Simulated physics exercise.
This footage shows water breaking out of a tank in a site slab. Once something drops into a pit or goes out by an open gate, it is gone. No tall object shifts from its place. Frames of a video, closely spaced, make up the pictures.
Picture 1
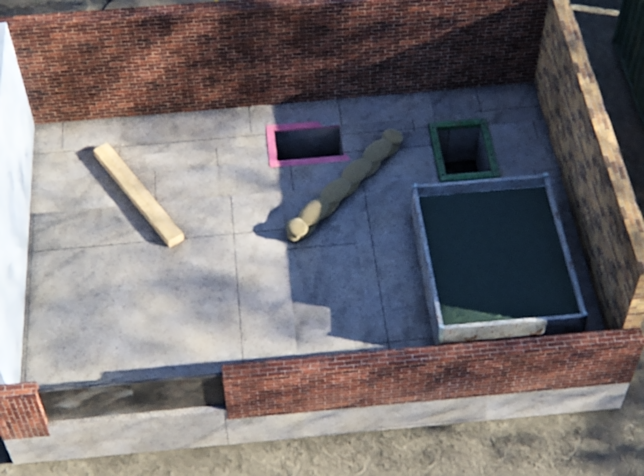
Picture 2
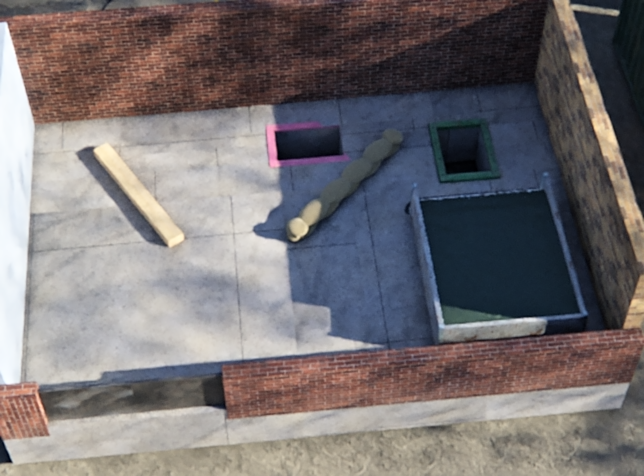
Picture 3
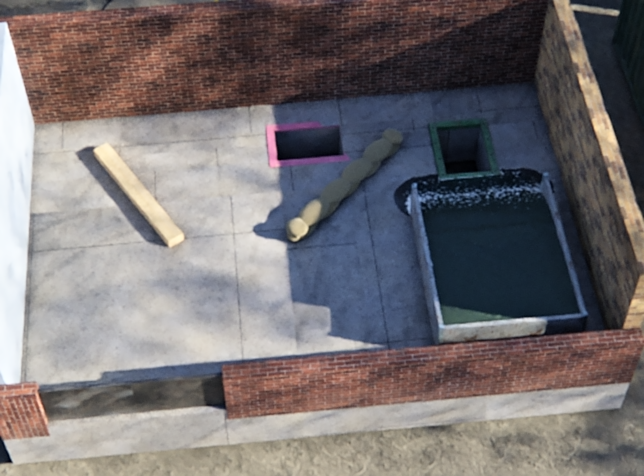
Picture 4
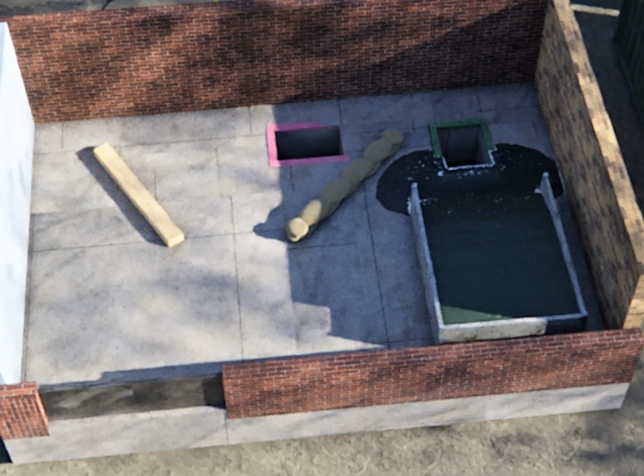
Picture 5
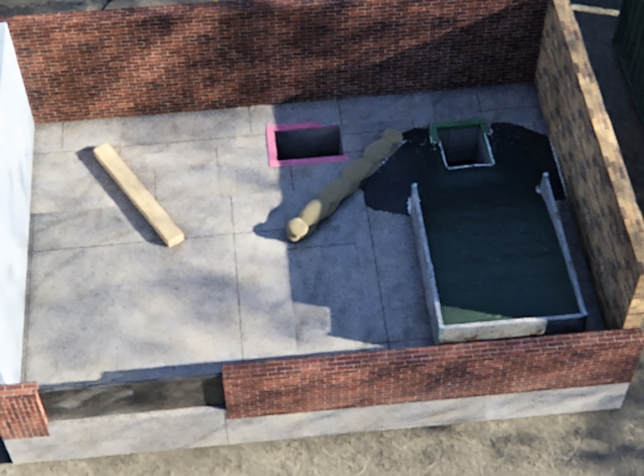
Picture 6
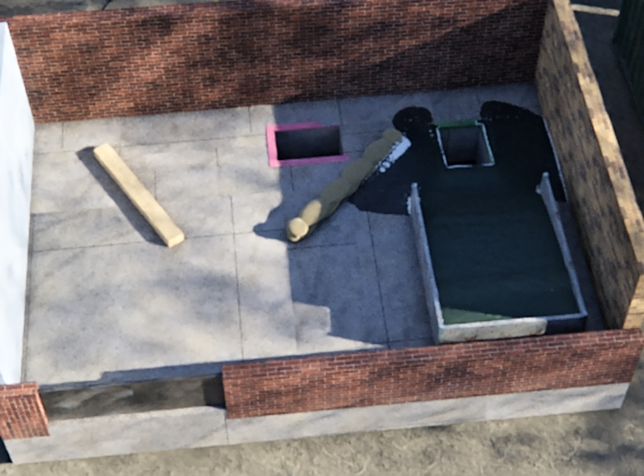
In a walled yard paved with slabs, dark water sits in a square tank near two framed pits, a plank and a knobbly log. The tank's far side opens and water pours out across the slab, surrounding the green-framed pit, then spreading left to the log and around its upper end.
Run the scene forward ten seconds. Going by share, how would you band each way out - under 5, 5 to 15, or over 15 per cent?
Result: Gate: Beneath five per cent; pink pit: Five to fifteen per cent; green pit: Past fifteen per cent.
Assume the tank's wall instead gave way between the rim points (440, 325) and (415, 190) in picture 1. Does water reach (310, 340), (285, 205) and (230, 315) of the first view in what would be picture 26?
Listed in order, they come out sitting in a pool, without a puddle and sitting in a pool.
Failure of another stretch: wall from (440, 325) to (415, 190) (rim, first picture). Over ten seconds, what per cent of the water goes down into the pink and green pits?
Estimates in per cent: Pink 10, green 0.
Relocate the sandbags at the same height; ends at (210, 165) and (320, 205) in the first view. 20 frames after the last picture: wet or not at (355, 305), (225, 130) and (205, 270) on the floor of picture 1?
Result, in sequence: Unsubmerged; inundated; unsubmerged.
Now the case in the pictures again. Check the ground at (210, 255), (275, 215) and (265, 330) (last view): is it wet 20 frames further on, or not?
The readings in sequence are waterless, waterless, watered.
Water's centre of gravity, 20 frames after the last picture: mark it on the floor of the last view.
I'd place it roughly at (458, 197).
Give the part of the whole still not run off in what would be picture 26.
About 70 %.
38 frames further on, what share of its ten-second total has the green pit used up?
Close to 95 out of every hundred.
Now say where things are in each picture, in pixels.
Still water in the water tank at (495, 251), in the first picture.
The front is at a hidden place, out from the gap on the water tank's far side, in the second picture.
The front is at a hidden place, out from the gap on the water tank's far side, in the third picture.
Water pours out on the water tank's far side and has run to (556, 168), in the fourth picture.
Water pours out on the water tank's far side and has run to (413, 134), in the fifth picture.
The front is at (409, 112), out from the gap on the water tank's far side, in the sixth picture.
A moment on, water covers 15 % of the floor; the gate 0 %, the pink pit 0 %, the green pit 9 %.
Next, water covers 25 % of the floor; the gate 0 %, the pink pit 0 %, the green pit 17 %.
Then, water covers 35 % of the floor; the gate 0 %, the pink pit 2 %, the green pit 29 %.
Later, water covers 55 % of the floor; the gate 0 %, the pink pit 8 %, the green pit 38 %.
In the end, water covers 70 % of the floor; the gate 0 %, the pink pit 12 %, the green pit 40 %.
